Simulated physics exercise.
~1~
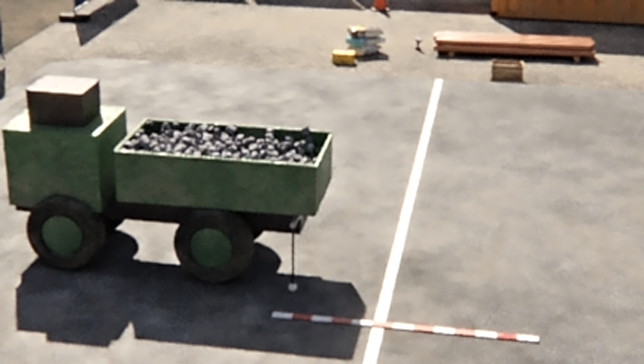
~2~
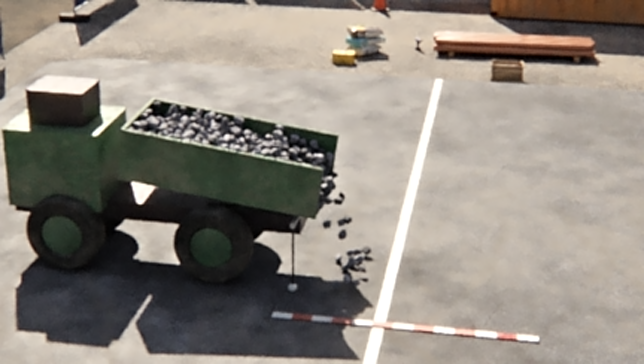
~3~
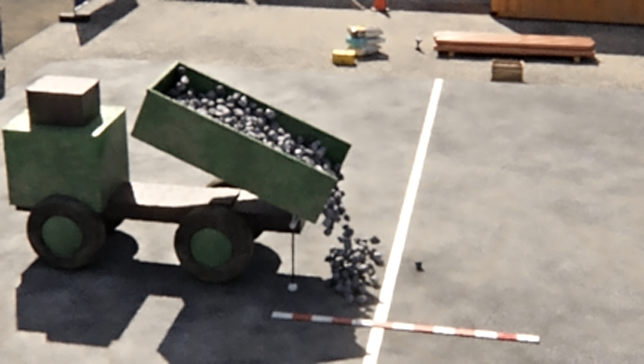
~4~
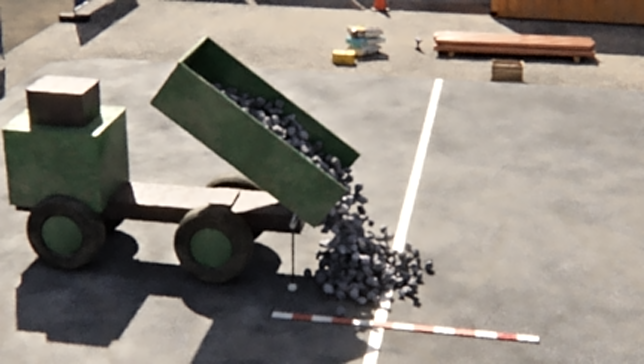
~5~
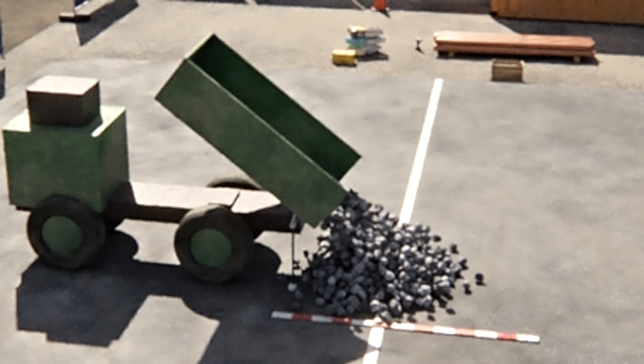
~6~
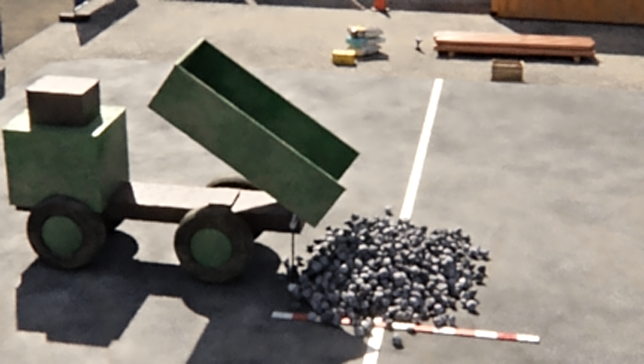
The video shows a green truck on a paved yard tilting its bed of dark grey stones, which pour off the rear into a growing heap across a white painted line, until the raised bed stands empty beside a wide pile touching a red and white striped pole.
